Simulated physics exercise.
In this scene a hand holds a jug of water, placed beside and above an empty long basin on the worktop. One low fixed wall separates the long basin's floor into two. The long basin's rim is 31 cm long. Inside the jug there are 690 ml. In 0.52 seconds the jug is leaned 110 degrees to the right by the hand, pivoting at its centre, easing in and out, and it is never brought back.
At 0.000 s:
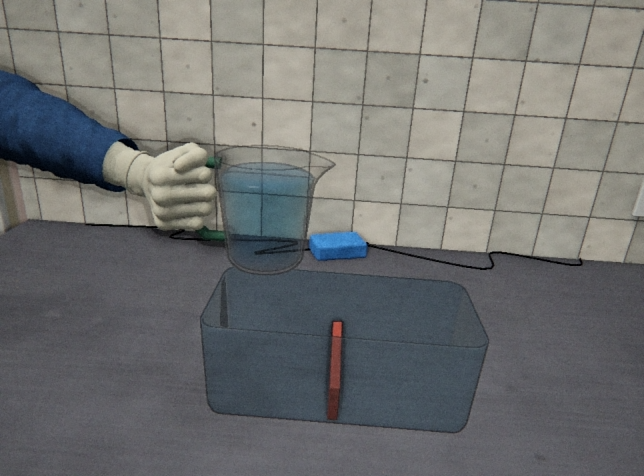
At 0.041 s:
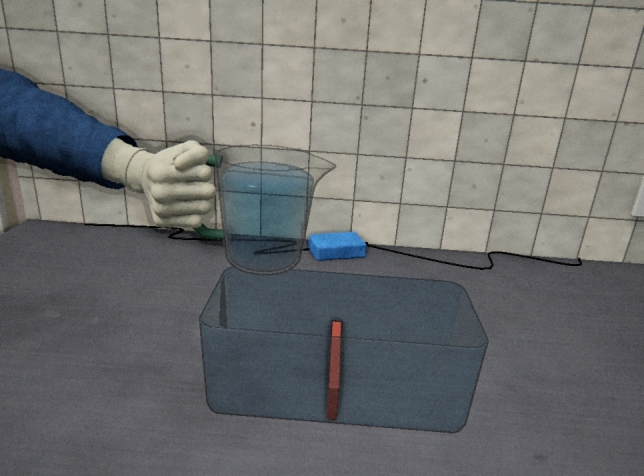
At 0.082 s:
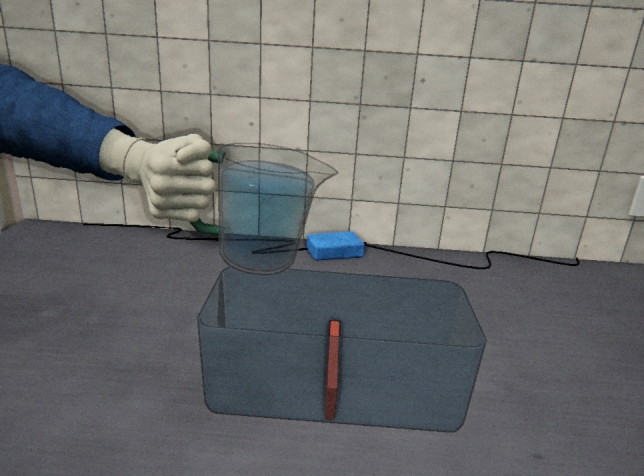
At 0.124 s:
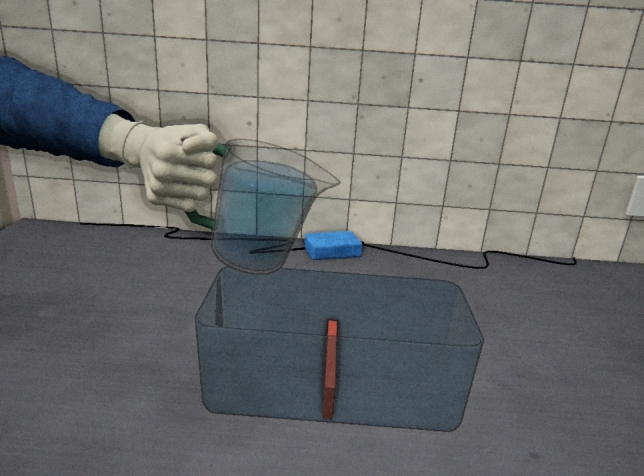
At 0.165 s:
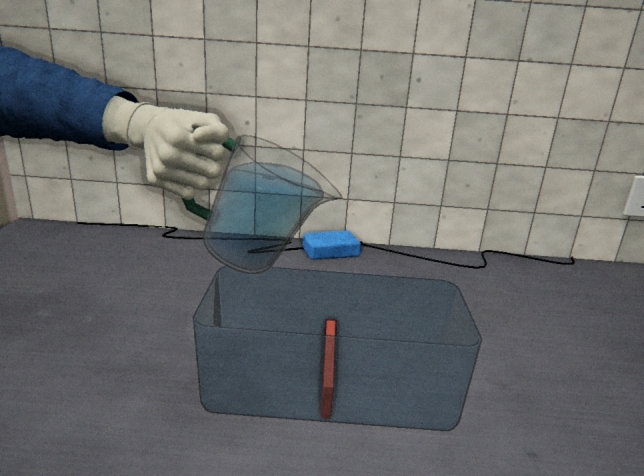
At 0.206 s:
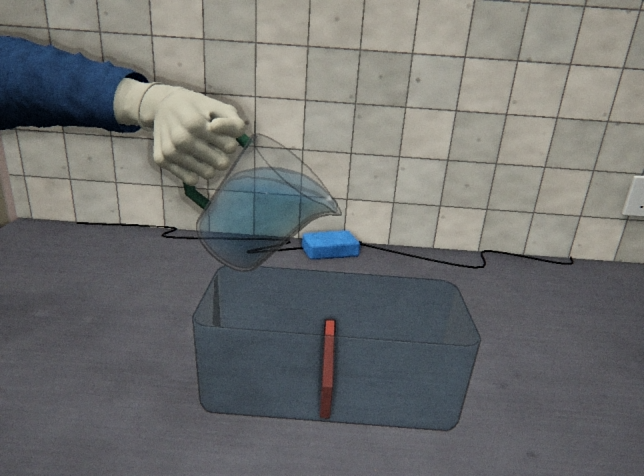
The clip shows a gloved hand holding a clear jug of bluish water above and beside a long transparent basin on a grey worktop, then steadily tilting the jug to the right while the water shifts inside it.
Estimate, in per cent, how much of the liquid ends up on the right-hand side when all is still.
83 %.
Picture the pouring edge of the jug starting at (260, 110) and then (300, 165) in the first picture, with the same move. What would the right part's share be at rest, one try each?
Around 10 per cent first, around 25 per cent next.
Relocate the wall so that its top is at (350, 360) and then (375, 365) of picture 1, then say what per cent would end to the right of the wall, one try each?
The first gives near 60 per cent and the second near 20 per cent.
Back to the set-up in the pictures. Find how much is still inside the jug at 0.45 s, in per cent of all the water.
About 44 per cent.
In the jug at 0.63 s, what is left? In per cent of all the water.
About 8 per cent.
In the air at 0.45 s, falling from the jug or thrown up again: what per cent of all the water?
At that moment, about 20 percent.
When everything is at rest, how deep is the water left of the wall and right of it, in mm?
Left part: About 4 mm; right part: About 26 mm.
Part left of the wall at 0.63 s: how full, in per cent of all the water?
Left share: Approx. 12 %.
By 0.45 s the tilt is 105° and 45 per cent is still to pour, 2 is left of the wall and 34 right of it.
By 0.63 s the tilt is 110° and 8 per cent is still to pour, 12 is left of the wall and 71 right of it.
By 0.82 s the tilt is 110° and 0 per cent is still to pour, 14 is left of the wall and 83 right of it.
By 1.02 s the tilt is 110° and 0 per cent is still to pour, 14 is left of the wall and 83 right of it.
At rest 14 per cent lies left of the wall, 83 right of it and 3 outside.
